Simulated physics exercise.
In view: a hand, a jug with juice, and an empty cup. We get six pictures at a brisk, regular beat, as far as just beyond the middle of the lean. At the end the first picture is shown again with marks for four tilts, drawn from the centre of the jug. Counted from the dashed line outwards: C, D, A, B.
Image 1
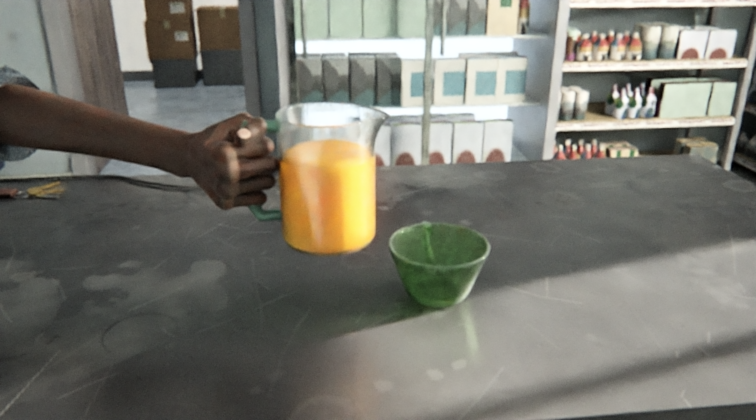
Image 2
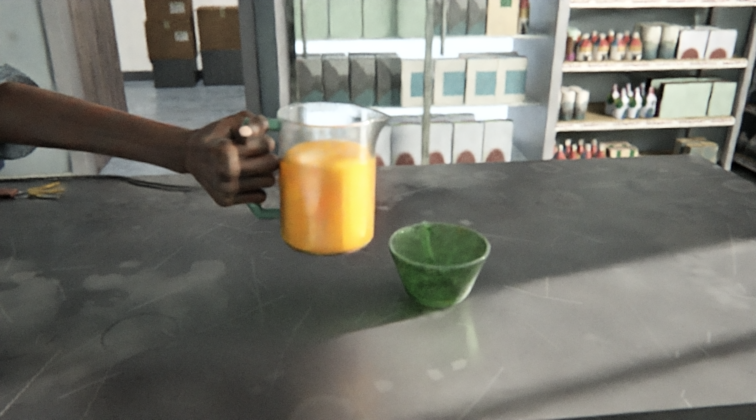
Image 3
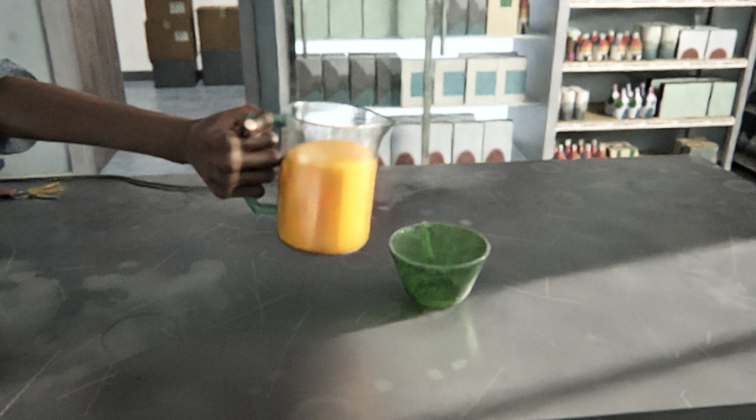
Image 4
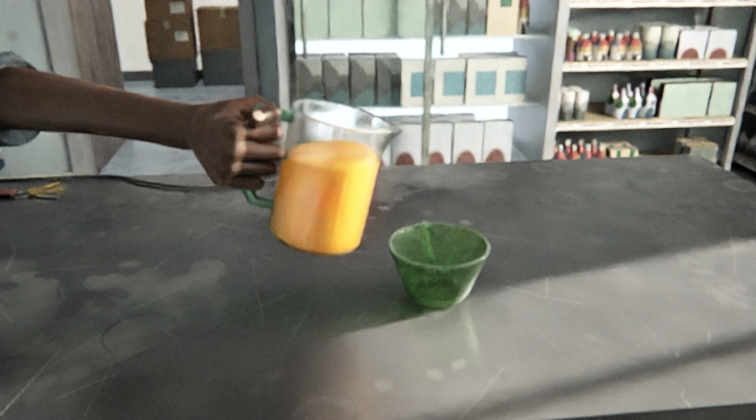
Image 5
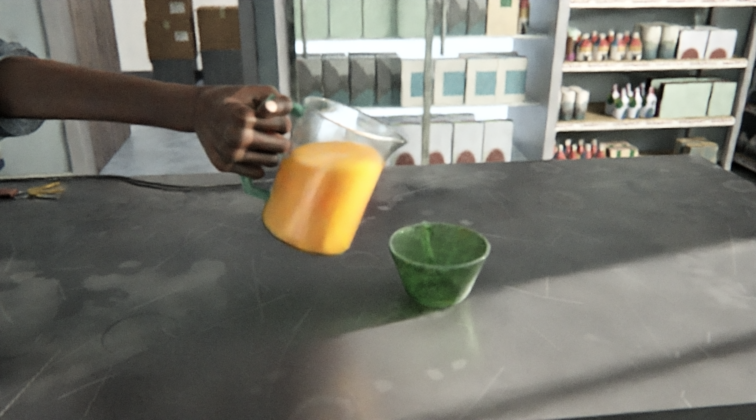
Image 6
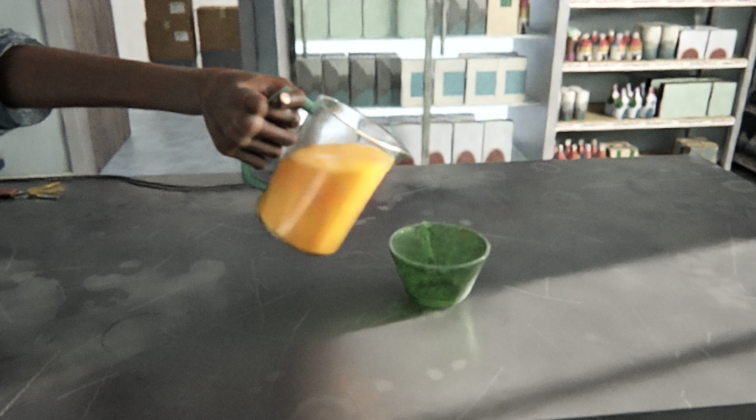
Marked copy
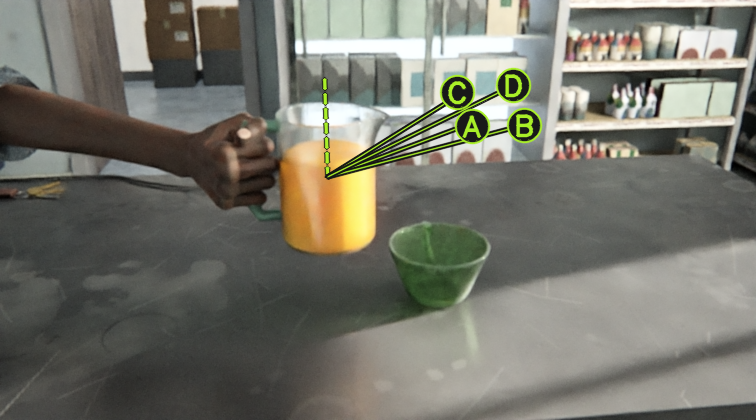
A hand holds a glass jug of orange juice and tilts it rightward above a table.
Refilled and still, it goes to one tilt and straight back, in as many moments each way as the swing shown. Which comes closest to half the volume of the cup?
D.
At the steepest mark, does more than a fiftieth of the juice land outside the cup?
Yes, it does.
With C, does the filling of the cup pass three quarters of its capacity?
No.
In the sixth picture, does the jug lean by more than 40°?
No.
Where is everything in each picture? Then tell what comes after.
Upright, lip at (387, 115); rim of the cup round (439, 243); nothing has left yet, in the first picture.
Upright, lip at (389, 116); nothing has left yet, in the second picture.
Tipped about 6°, lip at (394, 121); nothing has left yet, in the third picture.
Tipped about 13°, lip at (400, 130); nothing has left yet, in the fourth picture.
Tipped about 22°, lip at (406, 141); nothing has left yet, in the fifth picture.
Tipped about 32°, lip at (410, 153); nothing has left yet, in the sixth picture.
On the marked copy, A at (455, 129); B at (507, 129); C at (444, 104); D at (497, 93).
With A, the cup ends with about 60 % of what it can hold; 10 % of the juice is spilt.
With B, the cup ends with about 62 % of what it can hold; 21 % of the juice is spilt.
With C, the cup ends with about 33 % of what it can hold.
With D, the cup ends with about 49 % of what it can hold; 5 % of the juice is spilt.
